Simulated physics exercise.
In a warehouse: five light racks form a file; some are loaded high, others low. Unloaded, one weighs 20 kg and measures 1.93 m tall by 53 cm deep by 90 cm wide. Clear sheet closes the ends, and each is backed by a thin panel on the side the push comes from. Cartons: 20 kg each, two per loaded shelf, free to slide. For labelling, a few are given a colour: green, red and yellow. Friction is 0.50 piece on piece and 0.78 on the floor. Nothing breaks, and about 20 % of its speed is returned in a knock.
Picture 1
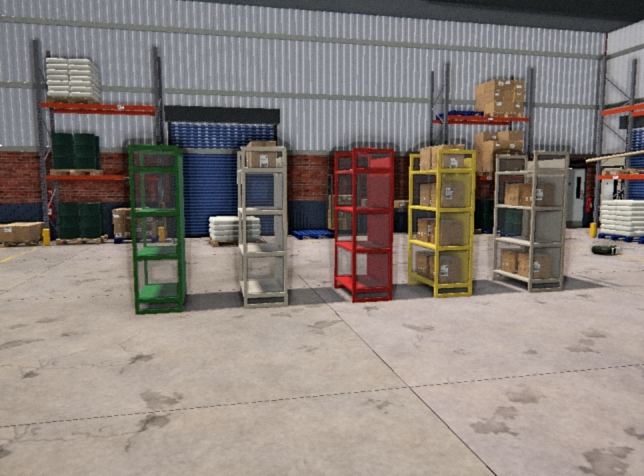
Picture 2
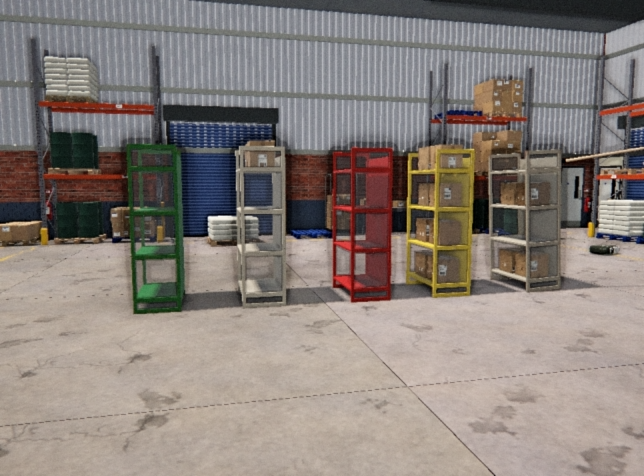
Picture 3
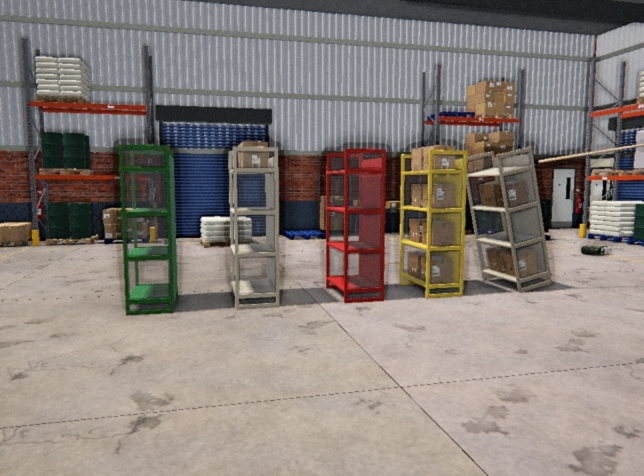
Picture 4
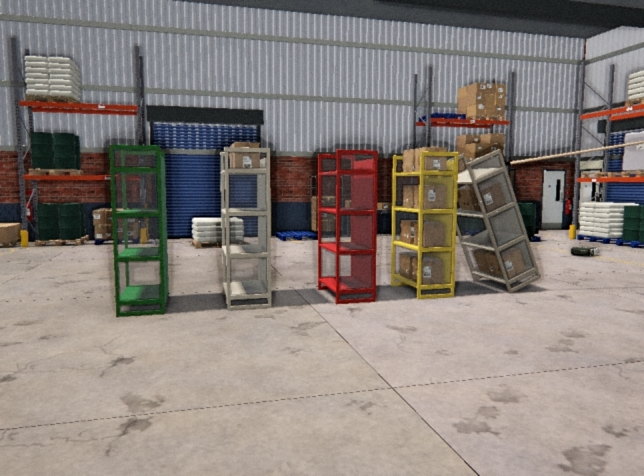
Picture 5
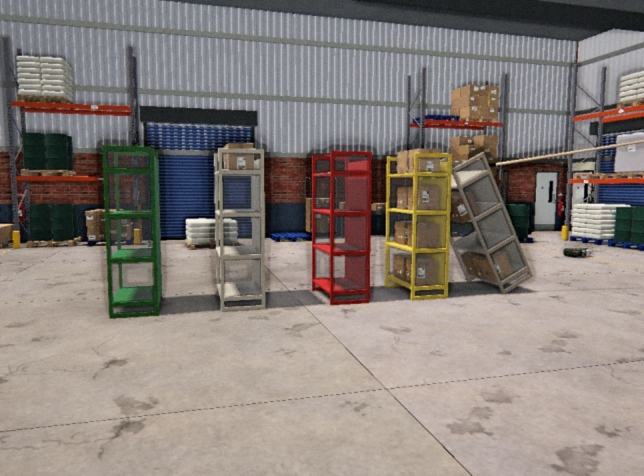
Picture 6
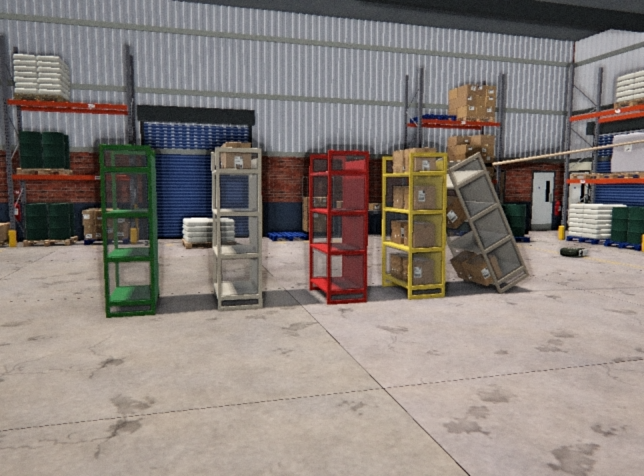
A pale shelf rack at the right end of a warehouse row tilting left toward the yellow rack as a pole pushes it.
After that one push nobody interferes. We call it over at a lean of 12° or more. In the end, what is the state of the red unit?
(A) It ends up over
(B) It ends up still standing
Option B: It ends up still standing.
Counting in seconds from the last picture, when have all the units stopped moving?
At about 0.5 s.
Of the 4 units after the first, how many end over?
The total is 0.
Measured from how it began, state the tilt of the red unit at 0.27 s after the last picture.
Roughly 0°.
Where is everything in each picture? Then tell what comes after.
In the first picture (each place is the centre of the face we see best; the camera pans a little), pole end (585, 161) 20 cm from the first unit; red unit (373, 226); green unit (156, 231); yellow unit (455, 225); the others all in place.
The second picture shows pole end (565, 161) pushing; red unit (372, 226); the others all in place.
The third picture shows pole end (538, 162) pushing; red unit (365, 227); the others all in place.
The fourth picture shows pole end (509, 164) pushing; red unit (357, 228); the others all in place.
The fifth picture shows pole end (495, 165) stopped; red unit (351, 229); the others all in place.
The sixth picture shows pole end (492, 165) stopped; red unit (348, 228); yellow unit (428, 227); green unit (128, 232); the others all in place.
Then, 0.13 s later than the last frame, 2 cartons spilt or dropped; none of the 4 other units over; red unit unmoved.
Then, 0.27 s later than the last frame, 3 cartons spilt or dropped; none of the 4 other units over; red unit unmoved.
When it is over, 4 cartons spilt or dropped; none of the 4 other units over; red unit unmoved; yellow unit unmoved; green unit unmoved. Four left standing. In pixels of the last frame, middles, red unit near (337, 226), yellow unit near (413, 224).
